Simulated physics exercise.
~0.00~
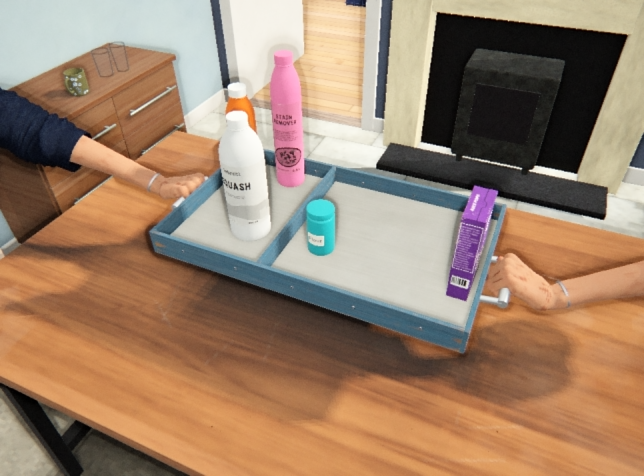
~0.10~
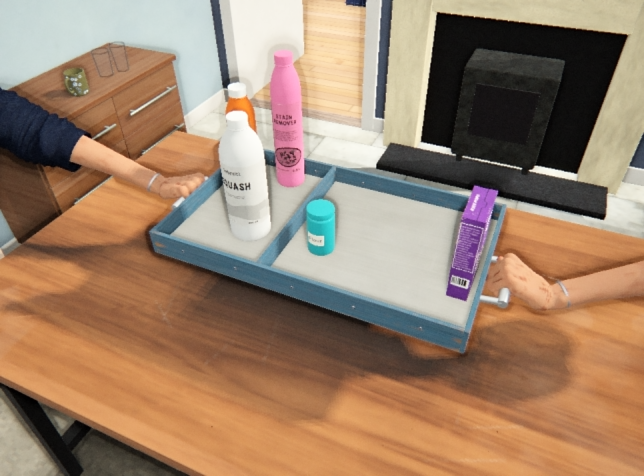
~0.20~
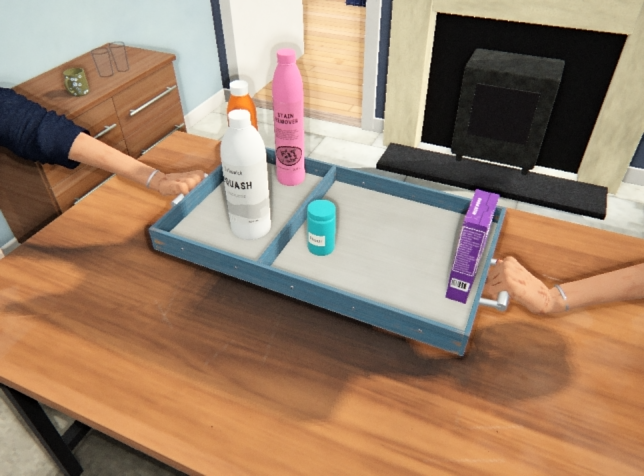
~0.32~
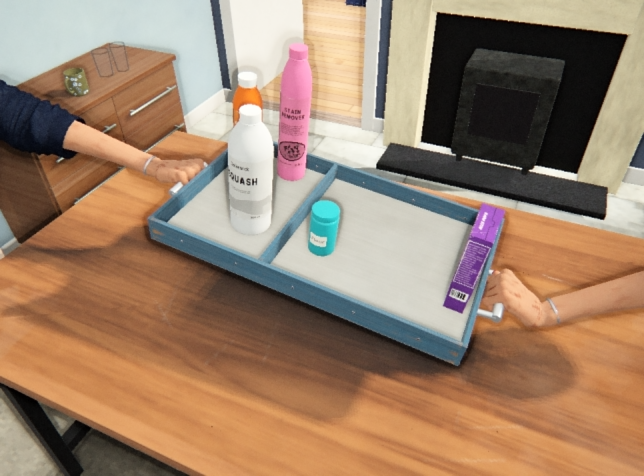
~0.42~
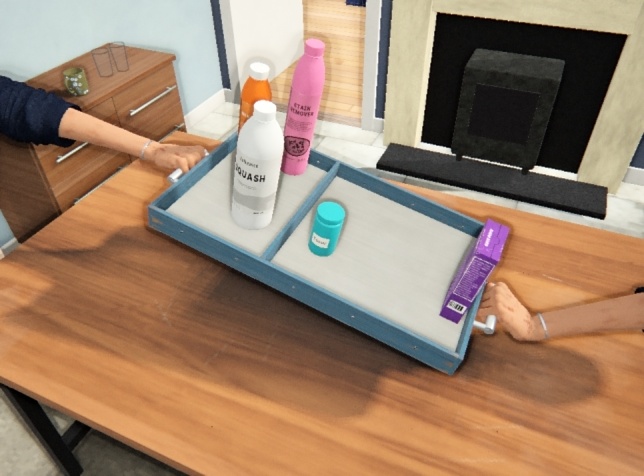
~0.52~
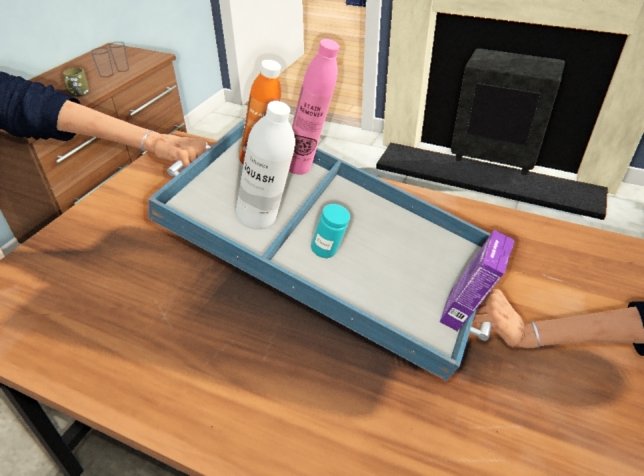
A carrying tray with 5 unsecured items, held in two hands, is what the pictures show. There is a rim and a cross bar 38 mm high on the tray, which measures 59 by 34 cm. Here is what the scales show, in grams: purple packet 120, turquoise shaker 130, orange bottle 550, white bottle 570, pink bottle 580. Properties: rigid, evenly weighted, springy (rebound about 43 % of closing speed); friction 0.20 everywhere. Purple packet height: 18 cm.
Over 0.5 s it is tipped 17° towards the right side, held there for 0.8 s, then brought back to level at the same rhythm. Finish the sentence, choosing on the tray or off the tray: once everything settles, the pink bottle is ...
... On the tray.
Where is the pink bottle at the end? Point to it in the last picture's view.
It settles at around (427, 200).
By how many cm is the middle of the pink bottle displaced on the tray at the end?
Start to finish, roughly 33 cm.
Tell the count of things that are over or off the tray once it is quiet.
That makes 3.
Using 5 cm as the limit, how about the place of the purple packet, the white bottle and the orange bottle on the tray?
Well, the purple packet remains where it was; the white bottle winds up somewhere else; and the orange bottle winds up somewhere else.
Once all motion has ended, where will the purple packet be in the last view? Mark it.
Look near (475, 246) and you'll find it.
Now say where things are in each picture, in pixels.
In the first frame, tray level; pink bottle (287, 122); purple packet (470, 246).
In the second frame, tray level; white bottle (244, 177).
In the third frame, tray at 1°, right edge down; purple packet (471, 249); turquoise shaker (321, 228).
In the fourth frame, tray at 7°, right edge down; white bottle (251, 171).
In the fifth frame, tray at 13°, right edge down; purple packet (472, 274); turquoise shaker (326, 230).
In the sixth frame, tray at 16°, right edge down; pink bottle (312, 111).
Around 0.82 s, tray at 17°, right edge down; pink bottle tipped 20° against what carries it near (350, 128); orange bottle tipped 3° against what carries it; white bottle tipped 12° against what carries it.
Around 1.02 s, tray at 17°, right edge down; pink bottle on its side near (373, 185); orange bottle tipped 56° against what carries it; white bottle tipped 26° against what carries it.
Around 1.22 s, tray at 17°, right edge down; pink bottle on its side near (422, 217); orange bottle on its side; white bottle on its side.
Around 1.52 s, tray at 15°, right edge down; pink bottle on its side near (426, 216); orange bottle on its side; white bottle on its side.
Finally (3.1 s), on their side or leaning hard on the tray, orange bottle, white bottle and pink bottle; not toppled but over 5 cm from the start, turquoise shaker; purple packet still in place (within 5 cm). Final places as that camera would see them, pink bottle near (427, 200).
